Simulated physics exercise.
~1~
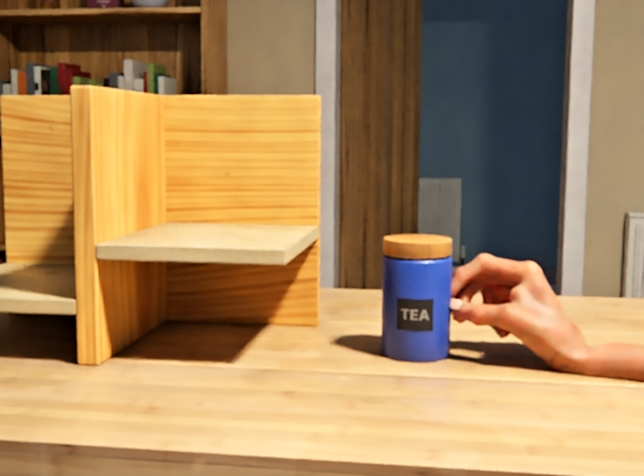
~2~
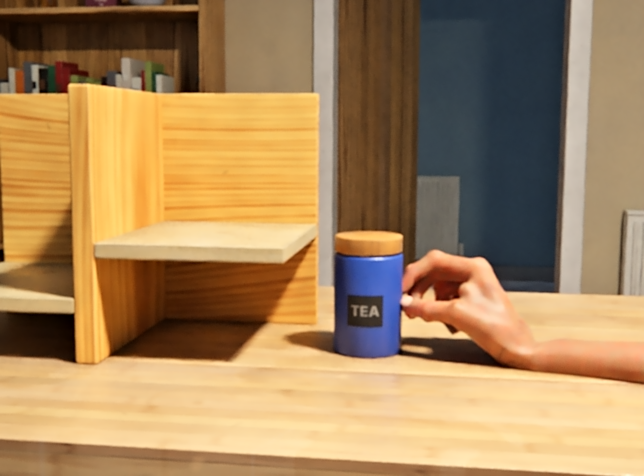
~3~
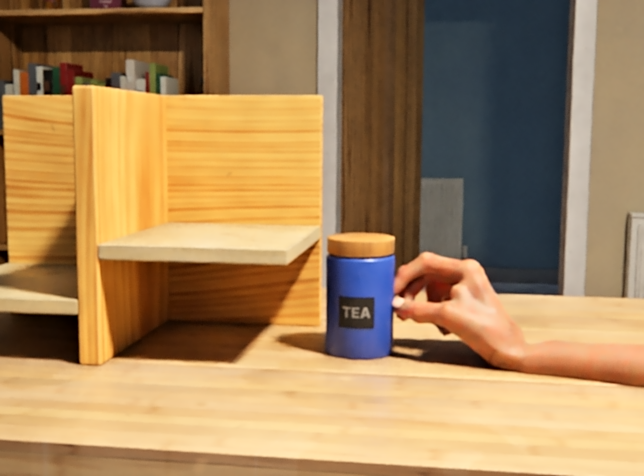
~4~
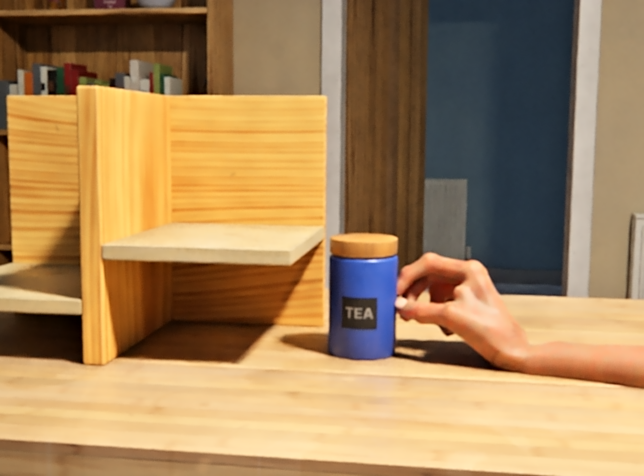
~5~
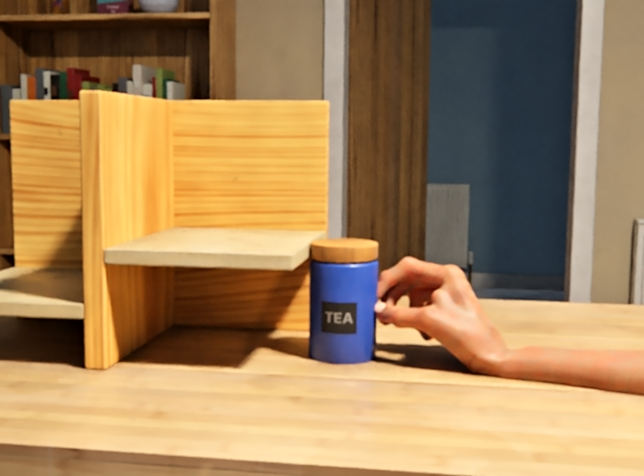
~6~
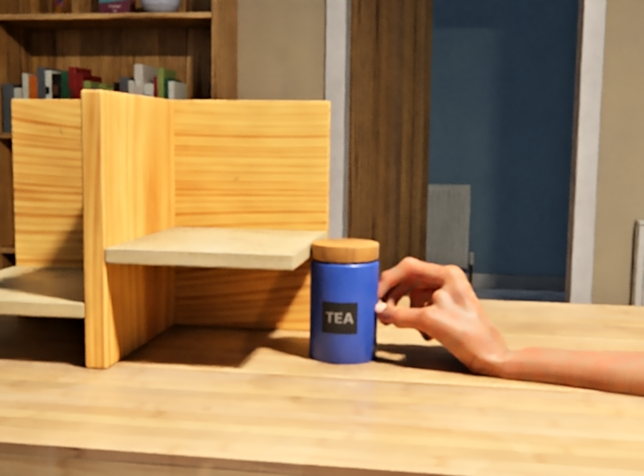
Blue tea jar with a wooden lid being slid upright leftward by a hand across a table, stopping against a low wooden shelf.
